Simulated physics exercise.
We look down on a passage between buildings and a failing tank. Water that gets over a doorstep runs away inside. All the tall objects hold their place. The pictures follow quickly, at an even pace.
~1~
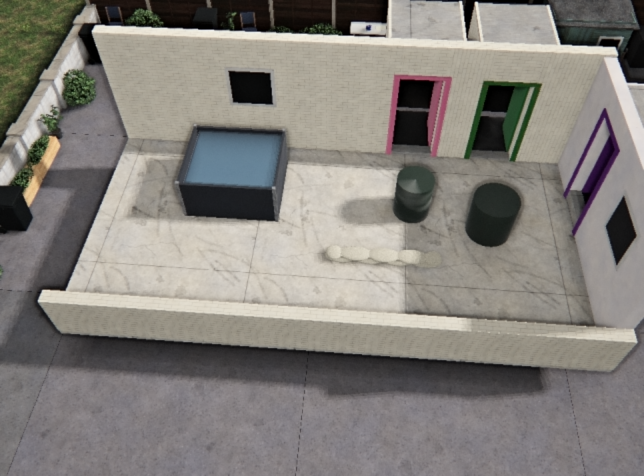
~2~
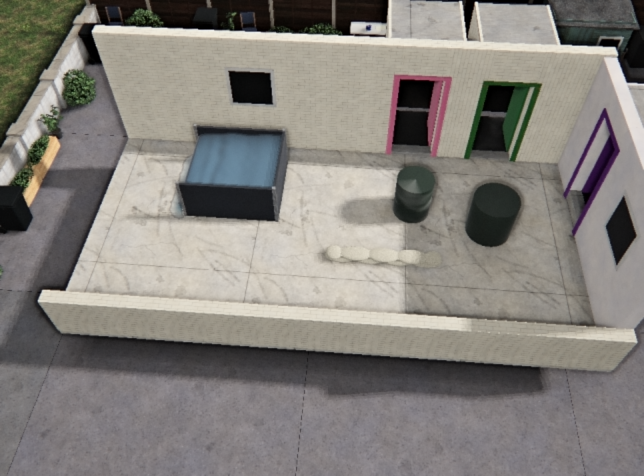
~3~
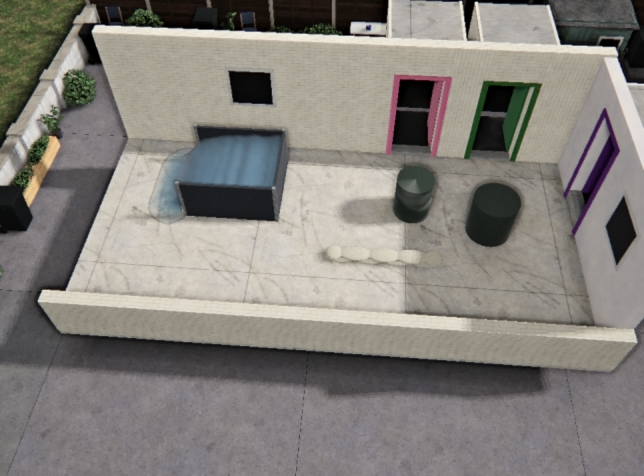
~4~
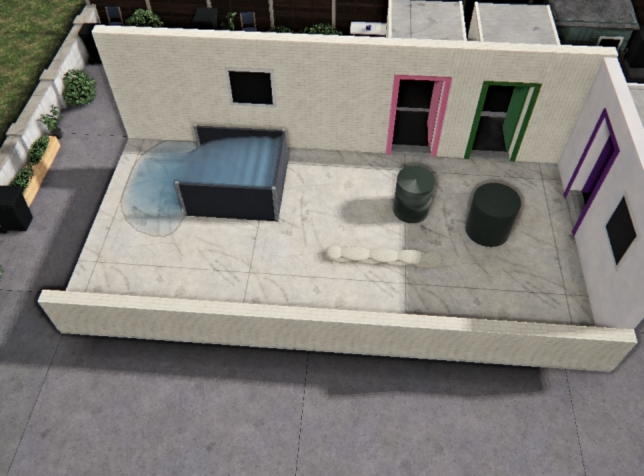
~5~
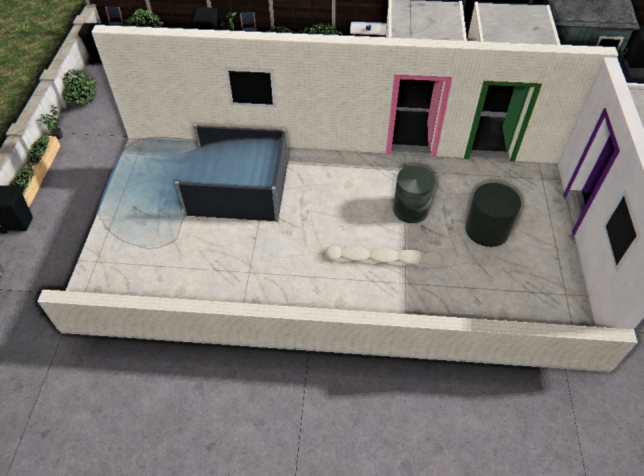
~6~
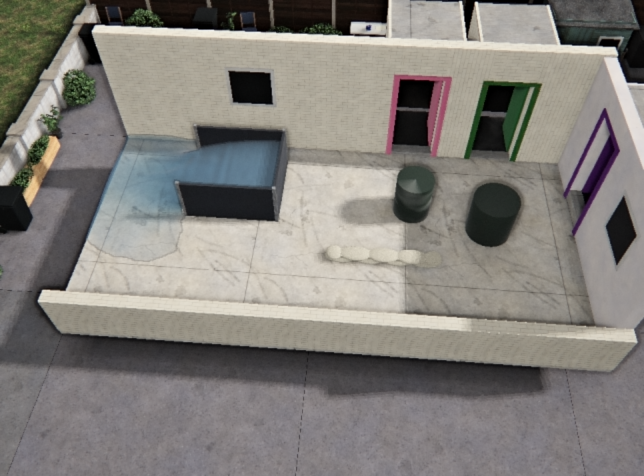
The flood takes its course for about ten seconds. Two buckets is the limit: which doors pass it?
In the end: The purple door admits no more than that; the green door admits no more than that; the pink door admits no more than that.
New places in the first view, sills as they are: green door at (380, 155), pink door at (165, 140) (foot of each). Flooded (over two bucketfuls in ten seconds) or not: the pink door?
Pink door goes over.
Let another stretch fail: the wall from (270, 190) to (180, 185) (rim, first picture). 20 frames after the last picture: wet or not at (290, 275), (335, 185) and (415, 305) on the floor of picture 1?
In turn: Covered, dry, flooded.
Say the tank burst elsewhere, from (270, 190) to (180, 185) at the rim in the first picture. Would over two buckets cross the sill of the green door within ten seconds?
Then: The green door floods.
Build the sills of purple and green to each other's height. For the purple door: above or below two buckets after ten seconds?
My reading: The purple one lets less in.
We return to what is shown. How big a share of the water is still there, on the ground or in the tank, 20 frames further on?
I make it 30 per cent.
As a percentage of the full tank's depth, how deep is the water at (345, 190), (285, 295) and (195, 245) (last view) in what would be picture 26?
In turn 0, 0 and 0 in a hundred.
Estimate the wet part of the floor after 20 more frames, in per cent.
I make it 15 per cent.
A moment on, water covers 15 % of the floor; the purple door not reached, the green door not reached, the pink door not reached.
Next, water covers 15 % of the floor; the purple door not reached, the green door not reached, the pink door not reached.
Then, water covers 15 % of the floor; the purple door not reached, the green door not reached, the pink door not reached.
Later, water covers 15 % of the floor; the purple door not reached, the green door not reached, the pink door not reached.
In the end, water covers 10 % of the floor; the purple door not reached, the green door not reached, the pink door not reached.
